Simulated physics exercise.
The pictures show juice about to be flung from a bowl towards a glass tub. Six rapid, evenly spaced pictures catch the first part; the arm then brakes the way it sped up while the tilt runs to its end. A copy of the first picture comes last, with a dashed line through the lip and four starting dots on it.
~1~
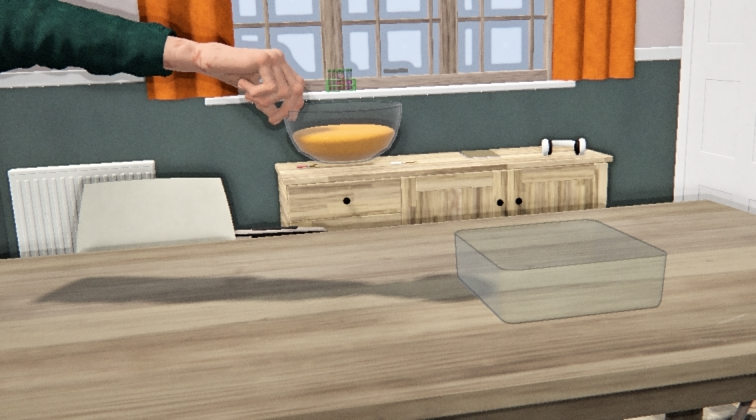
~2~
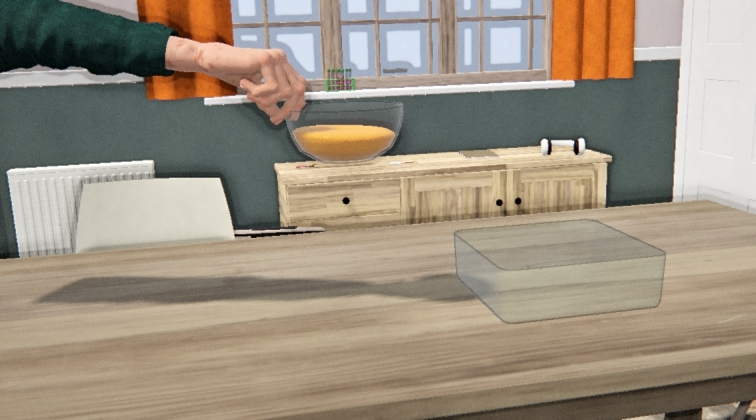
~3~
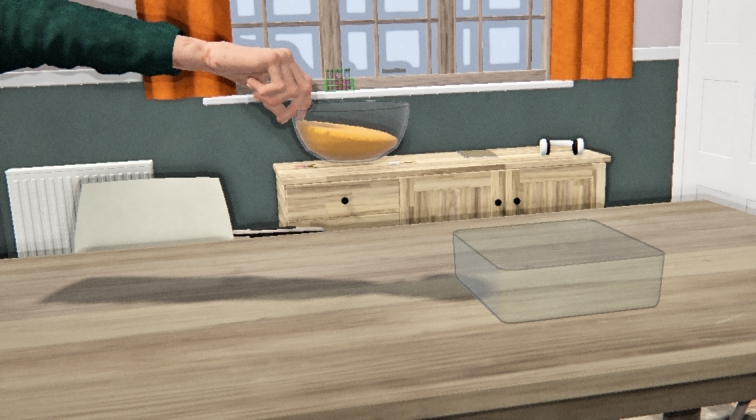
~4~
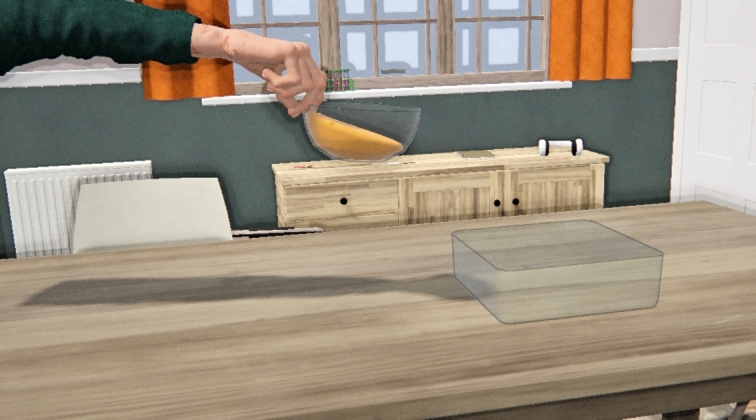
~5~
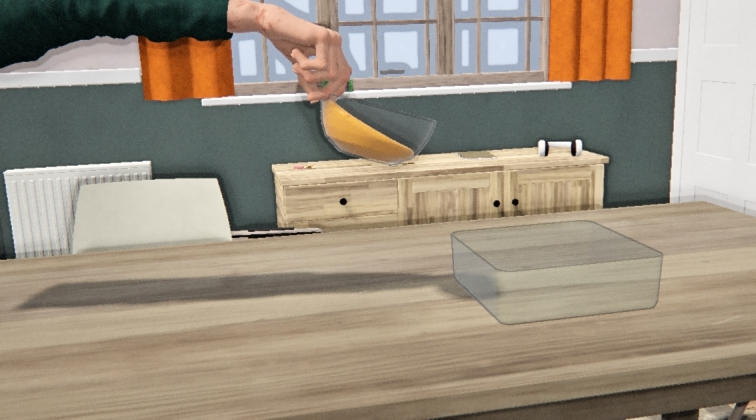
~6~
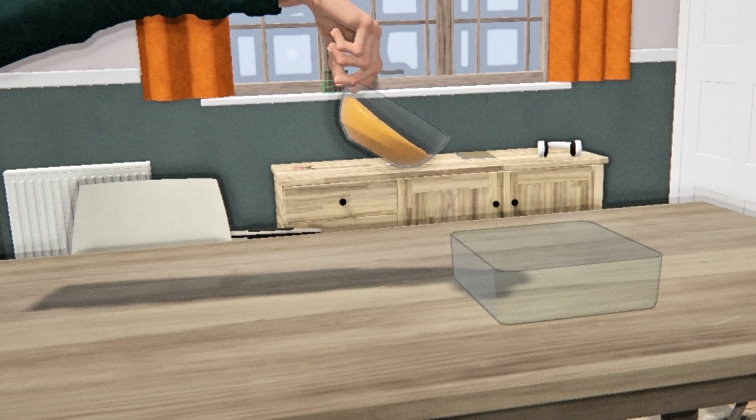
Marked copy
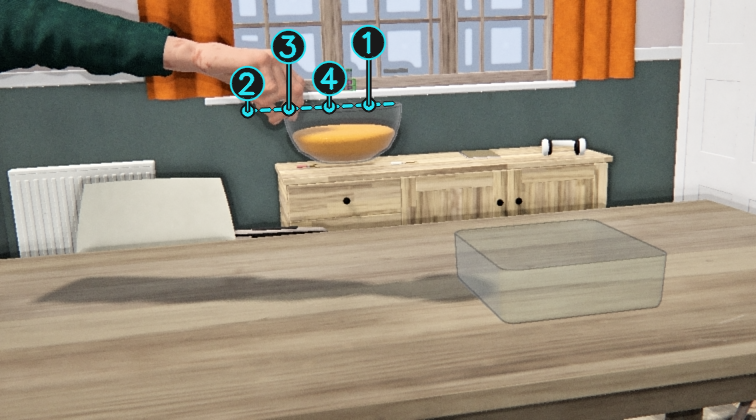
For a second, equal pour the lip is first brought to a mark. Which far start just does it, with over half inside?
Use place 4.
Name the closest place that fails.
That is place 3.
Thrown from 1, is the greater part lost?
No, not at all.
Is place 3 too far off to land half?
Yes.
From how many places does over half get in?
Two of the four.
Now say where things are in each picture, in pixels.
Upright, lip at (398, 103); tub from (500, 324) to (659, 305); nothing has left yet, in the first picture.
Upright, lip at (399, 103); nothing has left yet, in the second picture.
Upright, lip at (405, 103); nothing has left yet, in the third picture.
Tipped about 5°, lip at (416, 108); nothing has left yet, in the fourth picture.
Tipped about 17°, lip at (432, 119); nothing has left yet, in the fifth picture.
Tipped about 33°, lip at (445, 135); nothing has left yet, in the sixth picture.
On the marked copy, 1 at (368, 104); 2 at (247, 111); 3 at (288, 108); 4 at (329, 106).
Choosing 1, about 67 % lands in the tub, 5 % falls short and 27 % goes beside or beyond.
Choosing 2, about 0 % lands in the tub, 98 % falls short.
Choosing 3, about 19 % lands in the tub, 75 % falls short and 5 % goes beside or beyond.
Choosing 4, about 66 % lands in the tub, 17 % falls short and 16 % goes beside or beyond.
